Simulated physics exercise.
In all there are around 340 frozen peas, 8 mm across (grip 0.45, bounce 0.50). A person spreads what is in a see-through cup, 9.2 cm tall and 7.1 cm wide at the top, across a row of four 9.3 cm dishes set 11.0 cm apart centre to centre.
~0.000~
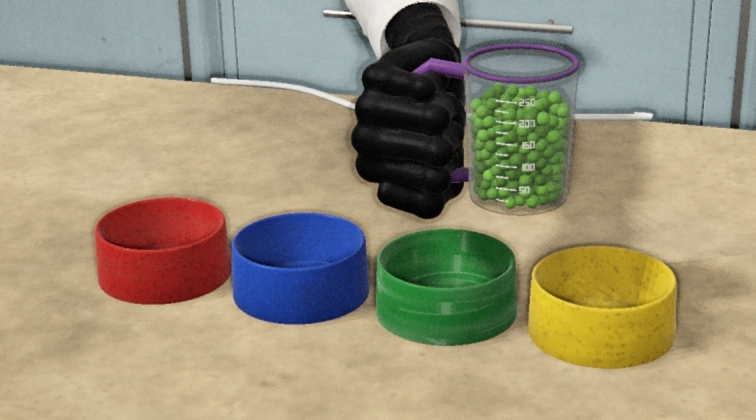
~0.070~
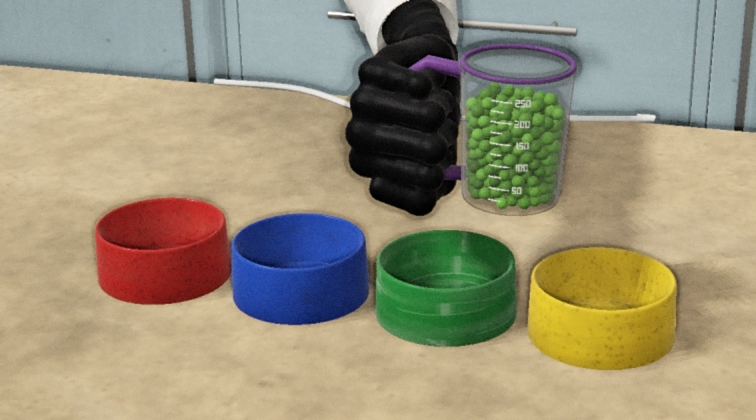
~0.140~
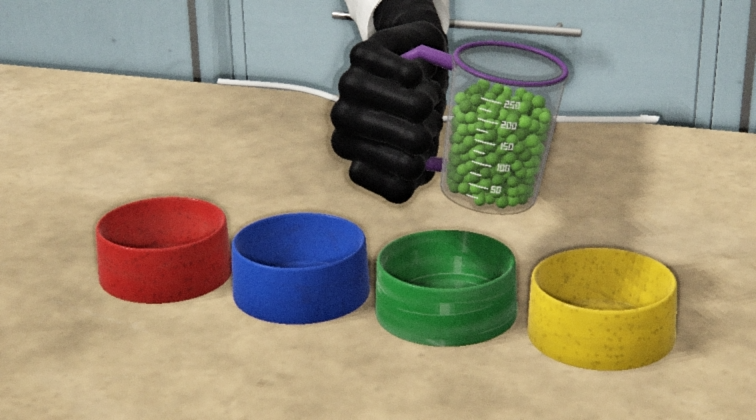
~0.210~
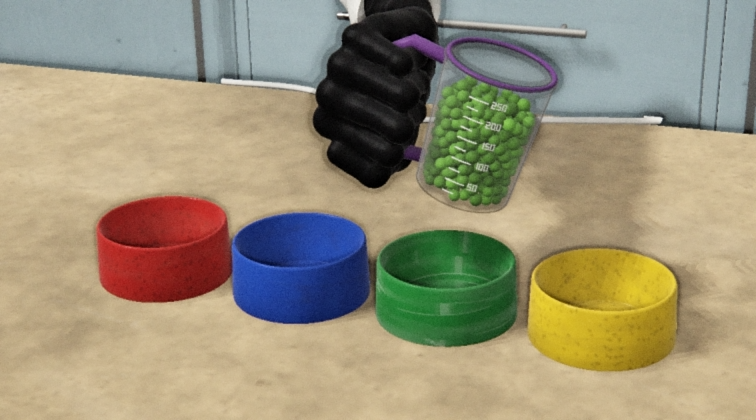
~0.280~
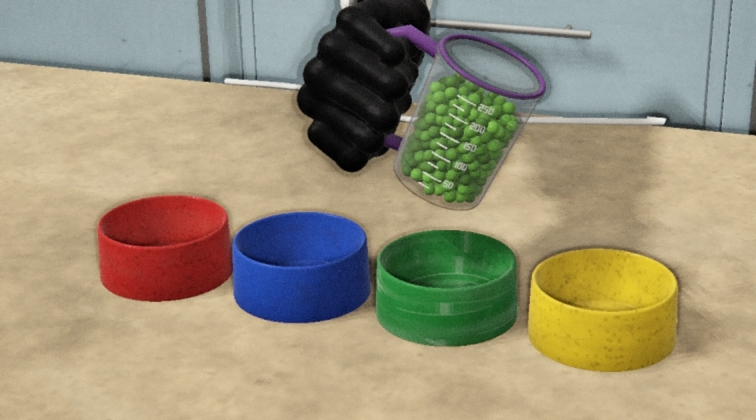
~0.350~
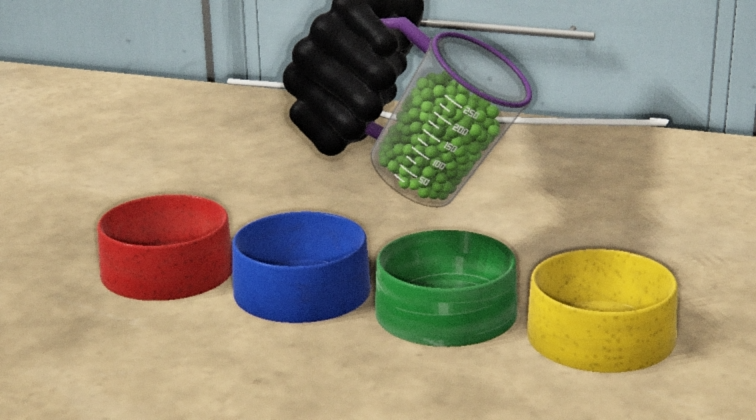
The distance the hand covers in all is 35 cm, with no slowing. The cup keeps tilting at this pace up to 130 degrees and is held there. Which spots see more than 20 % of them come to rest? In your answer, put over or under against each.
Red dish - under; blue dish - over; green dish - under; yellow dish - under; counter - under.
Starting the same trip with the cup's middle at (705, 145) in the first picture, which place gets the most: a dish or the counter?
Green.
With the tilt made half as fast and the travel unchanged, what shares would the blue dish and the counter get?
Shares: Blue at 0; counter at 0.
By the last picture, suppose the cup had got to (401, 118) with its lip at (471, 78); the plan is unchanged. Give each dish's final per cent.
Kept per dish: Red = 100, blue = 0, green = 0, yellow = 0.
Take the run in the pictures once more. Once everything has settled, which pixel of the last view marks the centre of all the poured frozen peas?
About (306, 265).
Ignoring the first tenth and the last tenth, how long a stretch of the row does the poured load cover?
It covers some 7 centimetres of the row.
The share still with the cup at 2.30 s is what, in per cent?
0 per cent.
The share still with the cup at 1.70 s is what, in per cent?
Roughly 0 %.
Then, at 1.16 s, tilt 119 degrees; cup holds 65 %, blue 20 %, green 5 %.
After 1.70 s, tilt 130 degrees; cup holds 0 %, blue 90 %, green 5 %.
After 2.30 s, tilt 130 degrees; cup holds 0 %, blue 90 %, green 5 %.
In the end, at 2.6 s, red 0 %, blue 90 %, green 5 %, yellow 0 %, counter 5 %.
